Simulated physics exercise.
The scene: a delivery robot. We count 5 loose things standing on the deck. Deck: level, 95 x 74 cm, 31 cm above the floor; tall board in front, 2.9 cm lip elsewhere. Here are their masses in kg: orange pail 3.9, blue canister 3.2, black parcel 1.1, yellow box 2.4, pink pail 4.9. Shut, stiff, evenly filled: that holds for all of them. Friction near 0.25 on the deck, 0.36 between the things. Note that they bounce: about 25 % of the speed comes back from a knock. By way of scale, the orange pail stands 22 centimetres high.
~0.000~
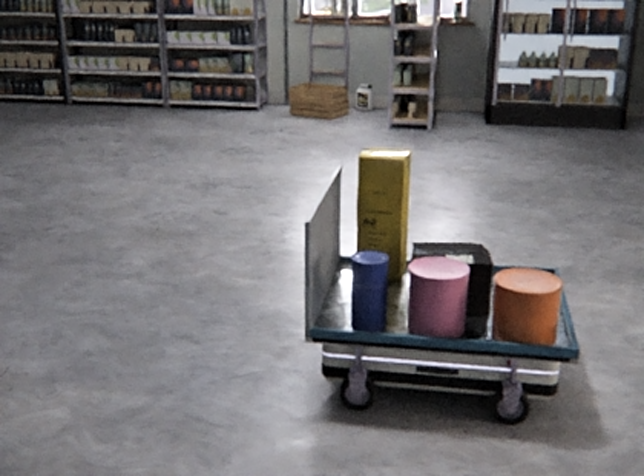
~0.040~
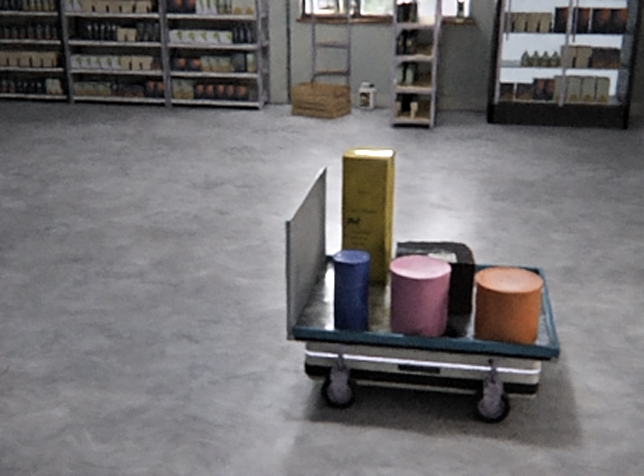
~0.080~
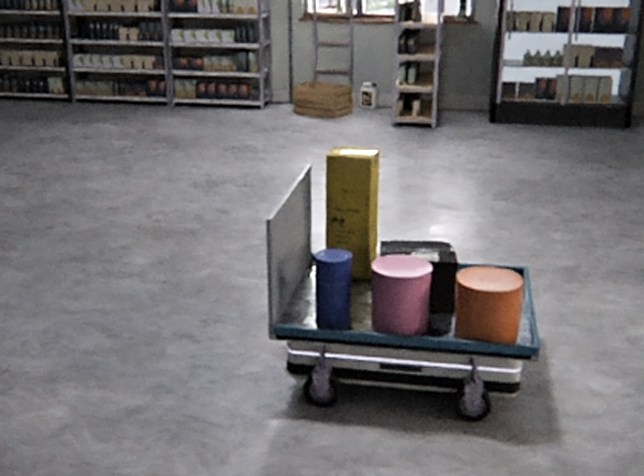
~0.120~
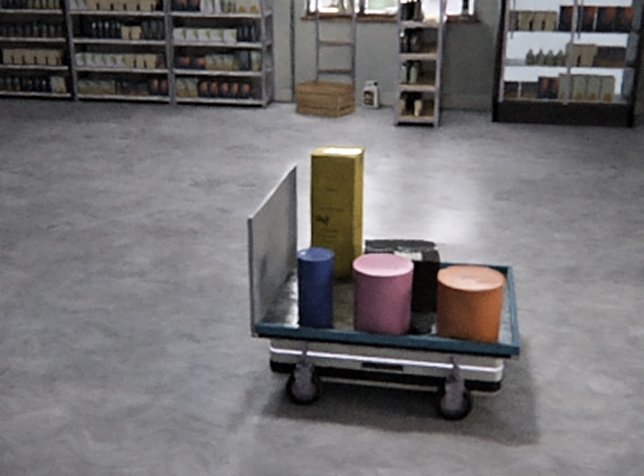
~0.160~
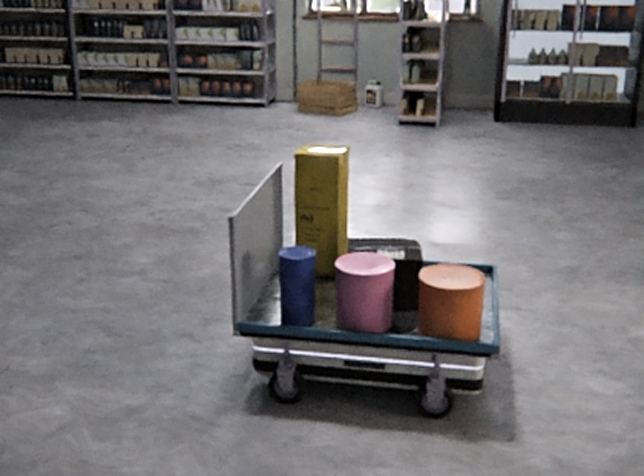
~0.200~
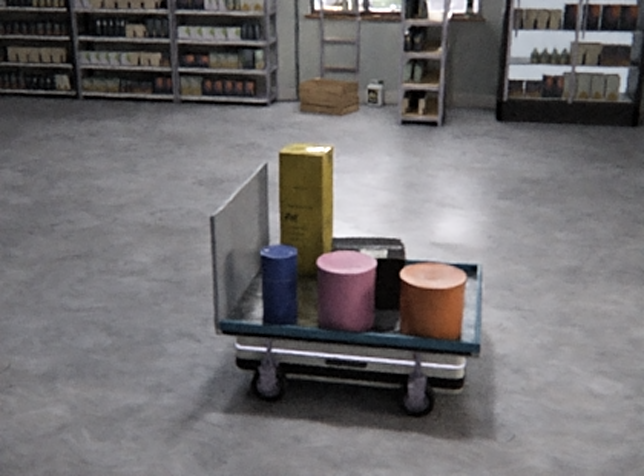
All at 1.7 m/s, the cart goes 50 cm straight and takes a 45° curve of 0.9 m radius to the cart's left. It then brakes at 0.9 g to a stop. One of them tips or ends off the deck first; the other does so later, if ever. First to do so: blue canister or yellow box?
The second.
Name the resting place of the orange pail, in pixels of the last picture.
You'll see it about at (32, 347) in the last picture.
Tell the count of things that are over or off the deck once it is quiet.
Count: 1.
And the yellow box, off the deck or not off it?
Yellow box: Goes out of bounds.
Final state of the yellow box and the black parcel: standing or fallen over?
Here's how it ends: The yellow box comes down, and the black parcel never goes down.
After 0.70 s, 119 cm covered, turned 34°; yellow box now off the deck; blue canister slid 31 cm near (68, 289); pink pail slid 16 cm.
After 1.10 s, 167 cm covered, turned 45°, stopped; blue canister slid 43 cm; pink pail slid 27 cm; black parcel slid 24 cm.
At rest (1.9 s), off the deck, yellow box; not toppled but over 10 cm from the start, orange pail, blue canister, black parcel and pink pail. Blue canister was never lost; yellow box went at 0.60 s.
